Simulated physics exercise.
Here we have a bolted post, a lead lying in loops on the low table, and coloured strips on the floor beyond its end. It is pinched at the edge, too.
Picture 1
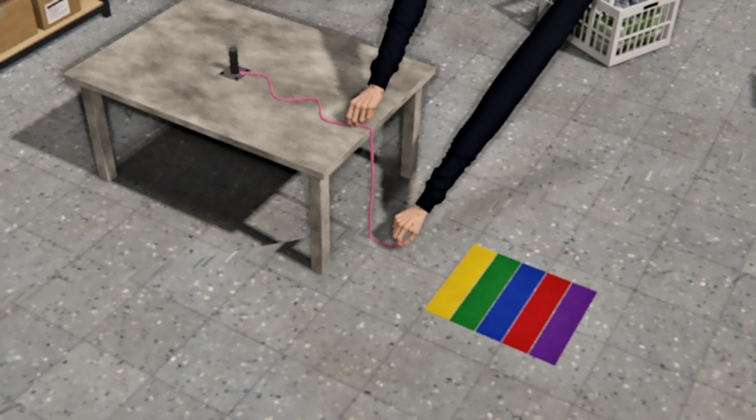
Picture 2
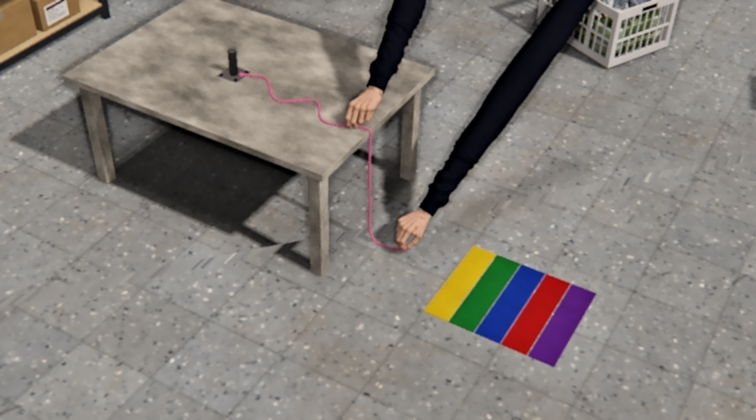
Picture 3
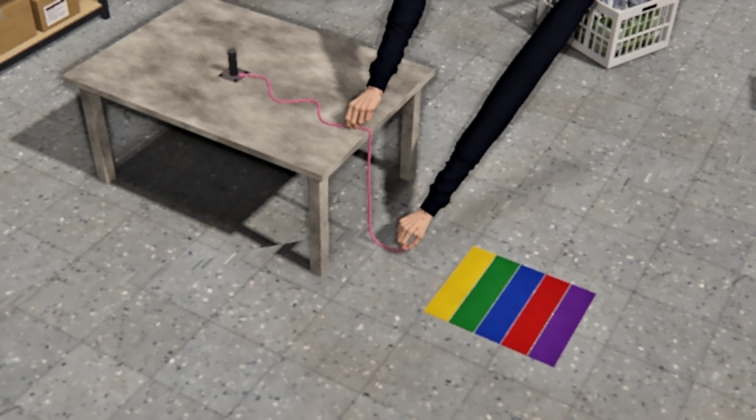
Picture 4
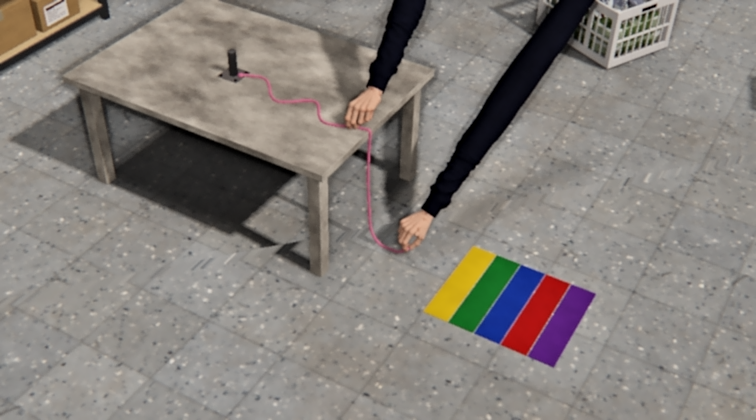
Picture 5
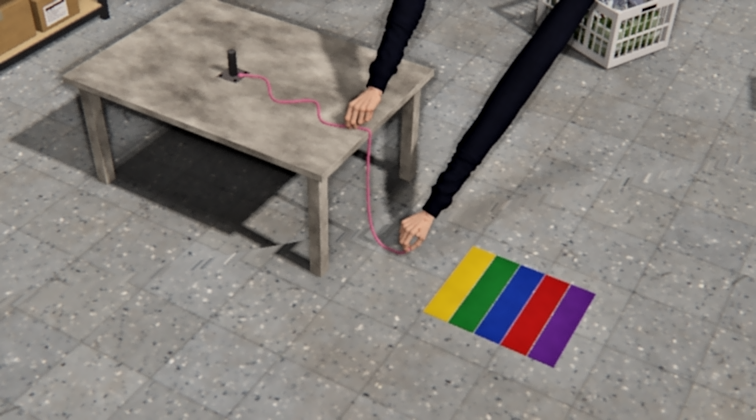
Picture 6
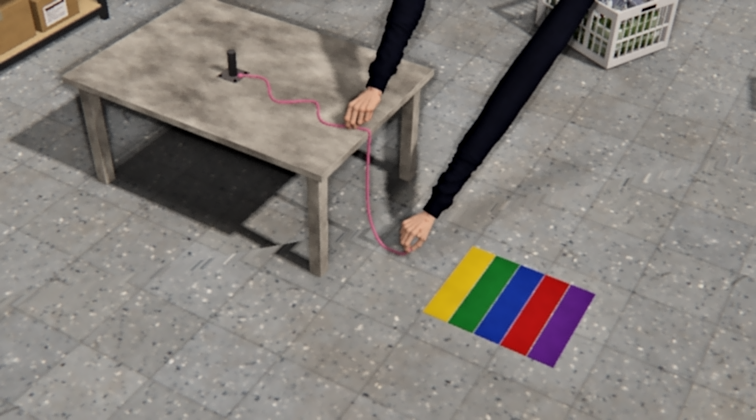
Two hands hold a pink cord at a low table's edge and near the floor, barely moving.
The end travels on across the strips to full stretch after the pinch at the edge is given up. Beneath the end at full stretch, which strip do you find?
You find the blue strip.
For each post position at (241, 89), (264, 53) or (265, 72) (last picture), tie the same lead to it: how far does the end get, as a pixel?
Try by try: (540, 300), (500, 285) and (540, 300).
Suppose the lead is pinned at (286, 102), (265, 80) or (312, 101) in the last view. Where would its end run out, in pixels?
In order of the tries: About (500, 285), then (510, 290), then (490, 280).
Early on, end near (476, 276); over yellow.
Midway, end near (500, 286); over green.
At the end of the slack, end near (514, 292); over blue. Over blue.
